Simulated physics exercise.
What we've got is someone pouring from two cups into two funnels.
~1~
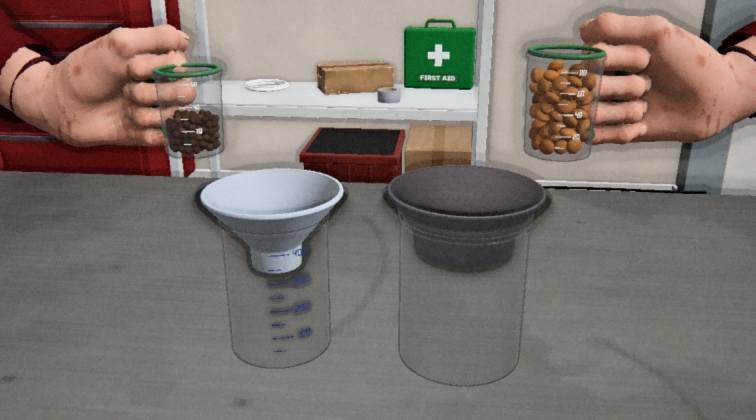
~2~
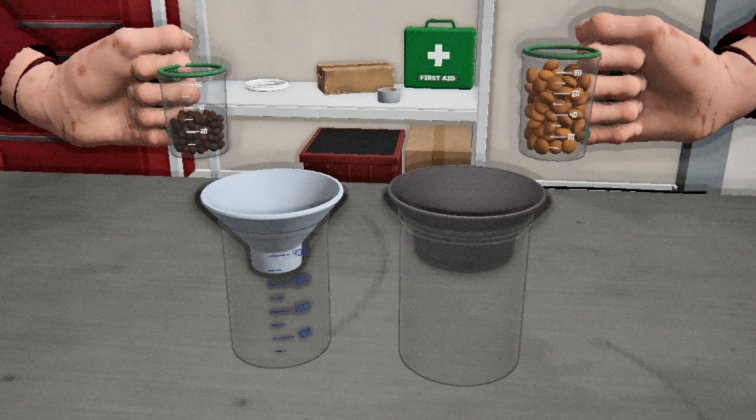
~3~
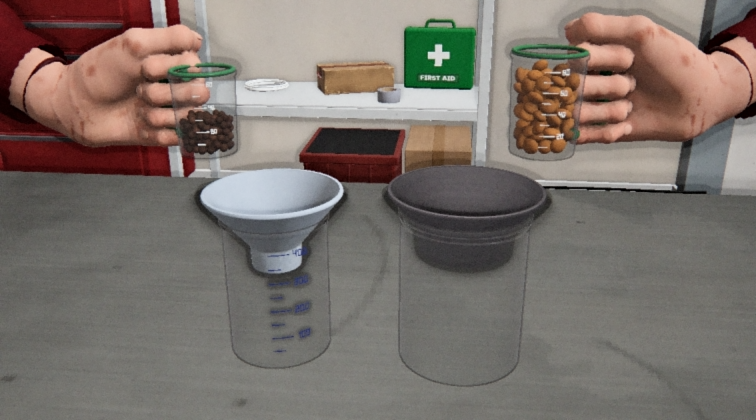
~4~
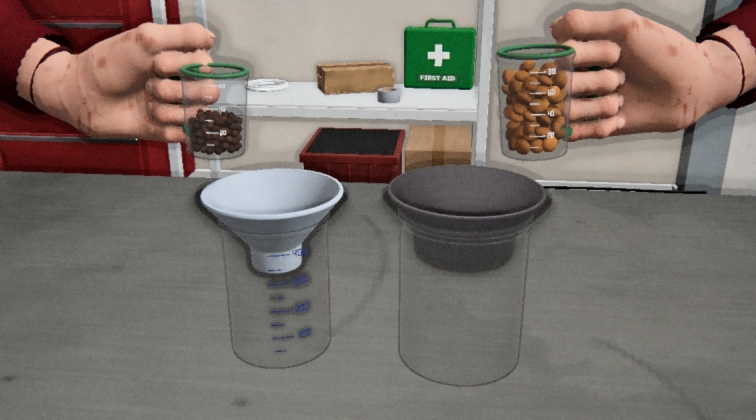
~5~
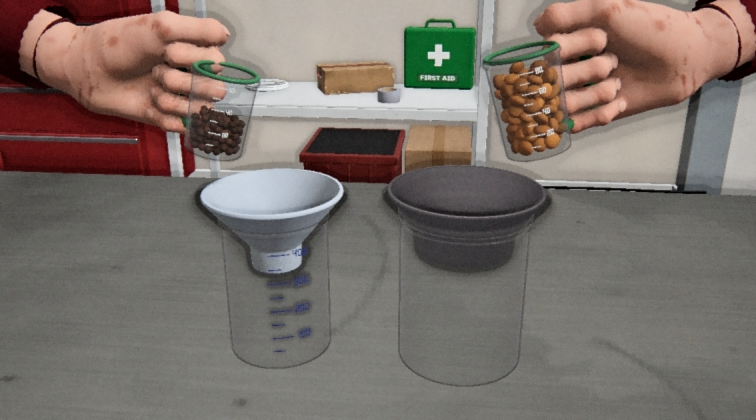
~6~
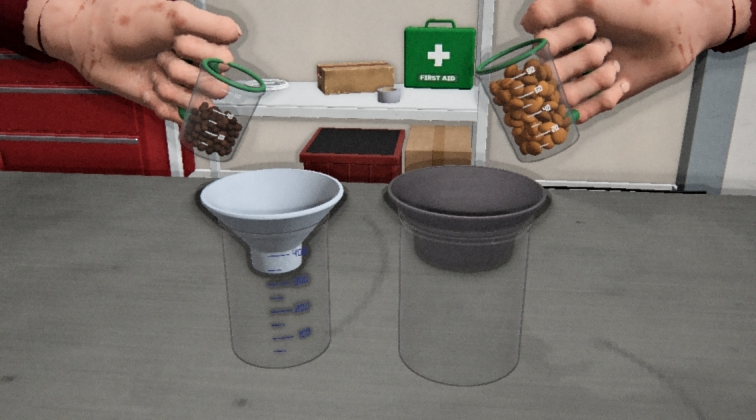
Two hands brought a small cup of dark berries and a fuller cup of orange-brown pieces inward above two funnels set in clear containers, then tilted both cups, the left rightward and the right leftward.
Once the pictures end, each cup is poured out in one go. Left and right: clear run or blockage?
The left funnel passes it all; the right one passes it all.
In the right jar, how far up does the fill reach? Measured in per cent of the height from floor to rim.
Estimate: About 15 per cent.
Then, 0.40 s past the last view, left, all still in the cup; right, all still in the cup.
Then, 0.82 s past the last view, left, all still in the cup; right, nearly all still in the cup, a stray few in or over the funnel.
Then, 1.32 s past the last view, left, a stray few still in the cup, about a third in or over the funnel, about two thirds down in the jar; right, about a third still in the cup, about a quarter in or over the funnel, about a third down in the jar.
Finally, left, all down in the jar; right, all down in the jar.
